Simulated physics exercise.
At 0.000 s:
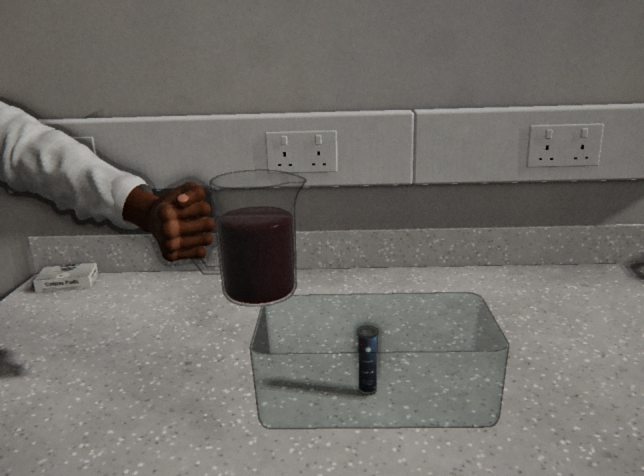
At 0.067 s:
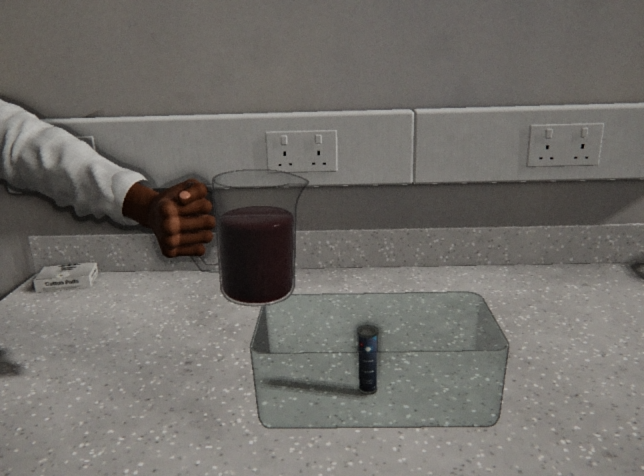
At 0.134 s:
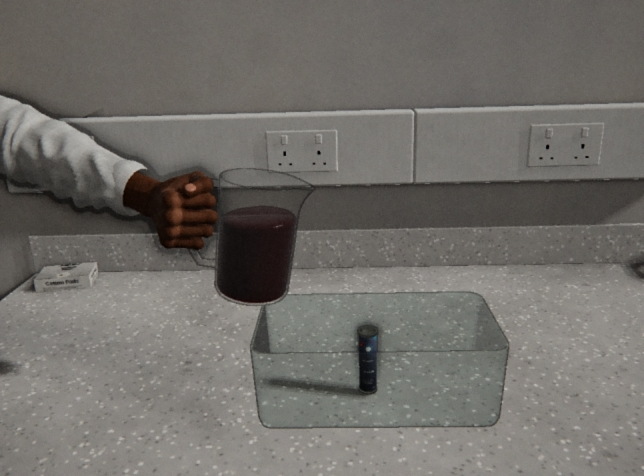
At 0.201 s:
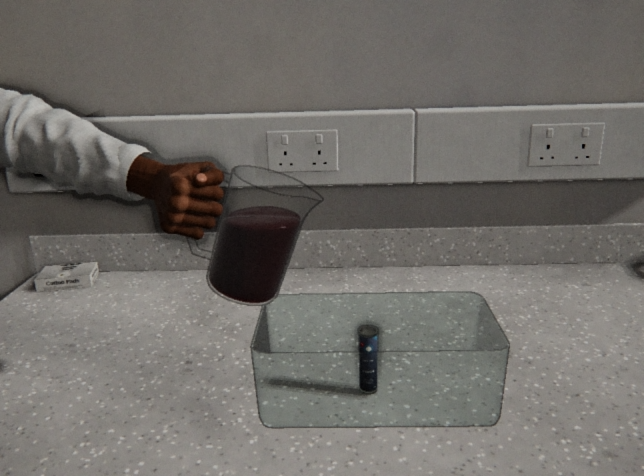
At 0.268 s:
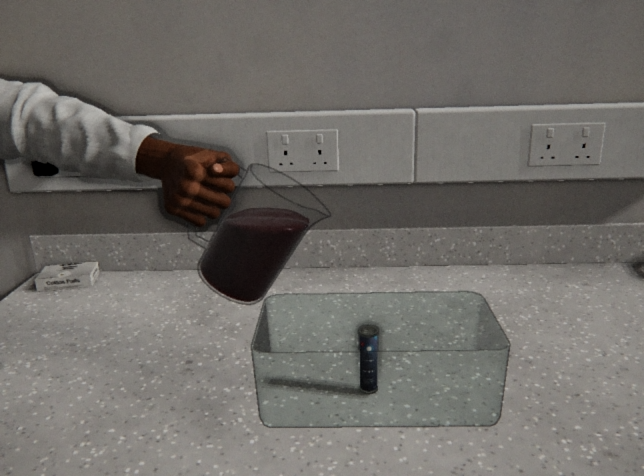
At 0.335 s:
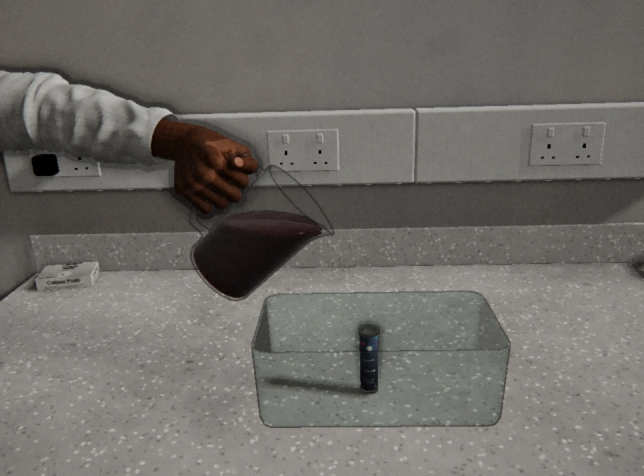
The clip opens on a hand holding a clear jug of dark red wine upright, above and left of an empty long basin on a speckled counter, a small dark tin visible by it. The hand then steadily tilts the jug rightward until the wine slants up to its lip.
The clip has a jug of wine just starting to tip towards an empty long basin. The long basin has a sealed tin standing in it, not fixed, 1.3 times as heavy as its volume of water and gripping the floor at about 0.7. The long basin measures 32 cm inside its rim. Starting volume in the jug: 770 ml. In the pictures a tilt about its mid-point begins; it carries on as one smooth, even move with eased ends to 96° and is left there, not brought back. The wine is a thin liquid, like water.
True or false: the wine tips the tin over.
True.
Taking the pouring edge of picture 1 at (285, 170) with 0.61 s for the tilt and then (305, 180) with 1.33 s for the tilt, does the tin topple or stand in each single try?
Trial 1 - tin tips; trial 2 - tin tips.
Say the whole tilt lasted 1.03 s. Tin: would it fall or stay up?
It tumbles over, then.
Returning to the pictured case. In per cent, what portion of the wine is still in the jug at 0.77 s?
Remaining share: Approx. 36 %.
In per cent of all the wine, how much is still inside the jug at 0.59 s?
Around 76 in a hundred.
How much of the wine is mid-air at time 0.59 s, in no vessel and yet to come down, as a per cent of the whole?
Near 16 per cent at that time.
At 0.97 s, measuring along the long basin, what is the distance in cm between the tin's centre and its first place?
Close to 0 cm.
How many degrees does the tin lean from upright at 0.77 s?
Near 0° from upright.
By 0.59 s the tilt is 92° and 75 per cent is still to pour; the tin stands where it began.
By 0.77 s the tilt is 96° and 36 per cent is still to pour; the tin stands where it began.
By 0.97 s the tilt is 96° and 15 per cent is still to pour; the tin stands where it began.
By 1.18 s the tilt is 96° and 6 per cent is still to pour; the tin leans 41°.
At rest the tin lies on its side.
